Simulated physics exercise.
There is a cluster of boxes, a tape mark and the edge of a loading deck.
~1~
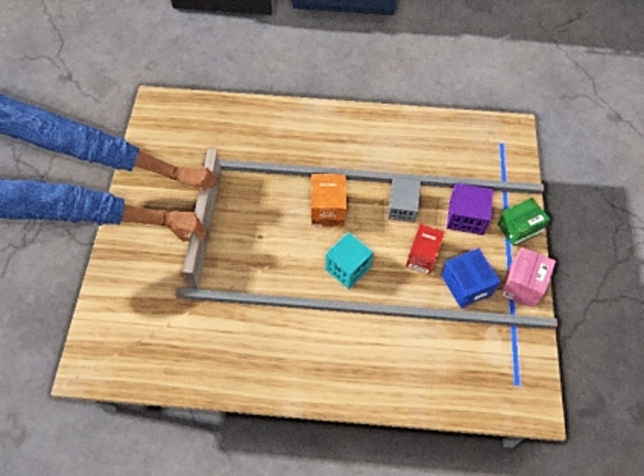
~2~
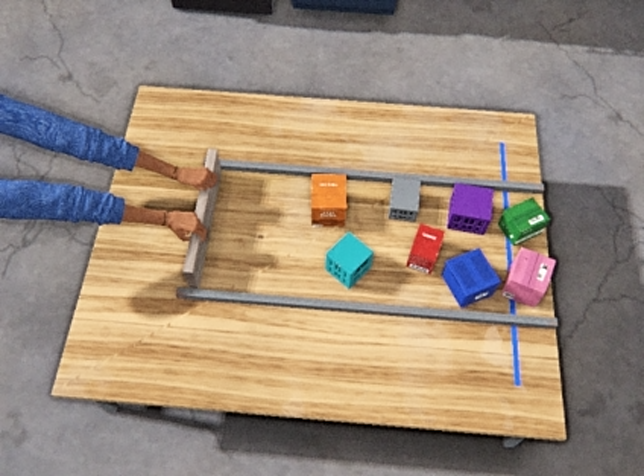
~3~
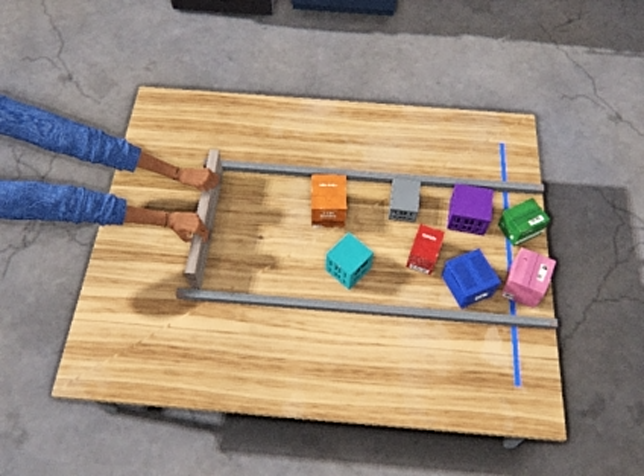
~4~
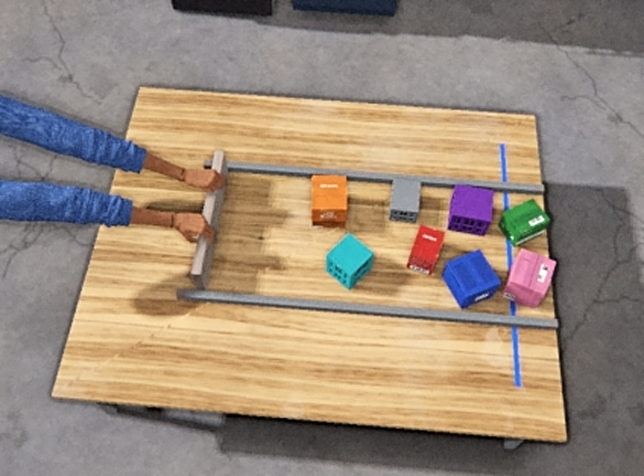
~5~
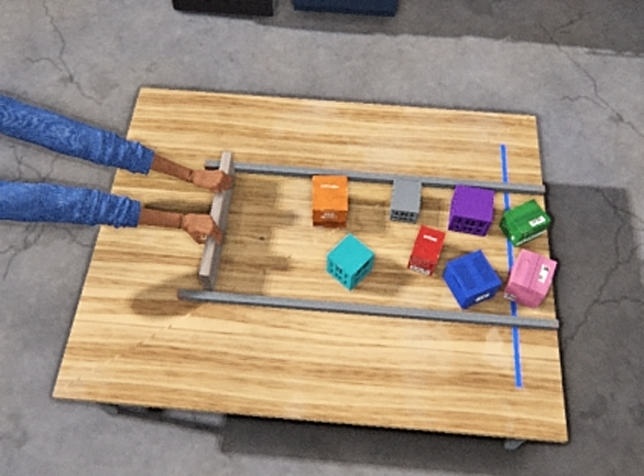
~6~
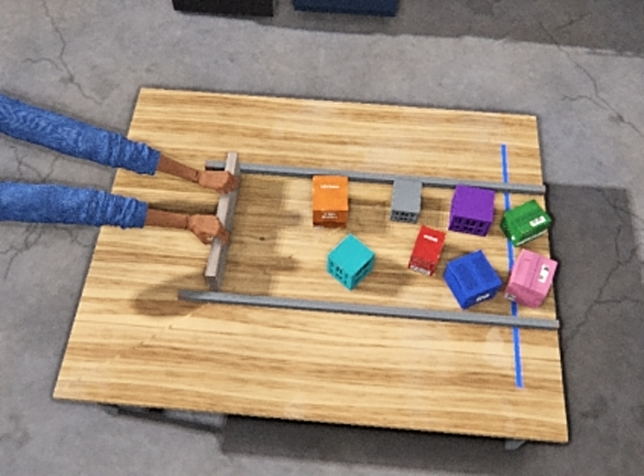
To begin with, two hands hold a plank at the left end of two rails on a wooden table, with eight colourful boxes spread to the right, some near a blue tape line. The hands then slide the plank slightly rightward, while the boxes stay practically still.
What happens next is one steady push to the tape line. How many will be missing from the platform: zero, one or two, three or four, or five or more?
The ones that plunge will number five or more.
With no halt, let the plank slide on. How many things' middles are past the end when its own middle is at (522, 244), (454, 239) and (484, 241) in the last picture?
Respectively, 6, 1 and 3.
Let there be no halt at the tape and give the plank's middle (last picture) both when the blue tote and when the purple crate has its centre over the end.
The middle is at (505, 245) when it's the blue tote, and at (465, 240) when it's the purple crate.
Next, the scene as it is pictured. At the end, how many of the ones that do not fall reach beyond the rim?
Things overhanging at the end: 0.
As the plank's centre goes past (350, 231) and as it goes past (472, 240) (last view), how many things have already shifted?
That gives 2 for the first and 8 for the second.
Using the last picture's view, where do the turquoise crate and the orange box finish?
You'll find the turquoise crate at roughly (533, 267) and the orange box at roughly (530, 216).
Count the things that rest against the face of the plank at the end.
The count in contact is 2.
Early on, none off yet; green parcel at rest near (525, 223); pink parcel at rest near (530, 280); purple crate at rest near (471, 211).
A while later, one off so far; green parcel in the air near (569, 265); pink parcel travelled a little near (551, 284); purple crate travelled well along near (539, 215).
Finally, the number that fall off is five or more; lost, grey crate, red box, blue tote, purple crate, pink parcel and green parcel.
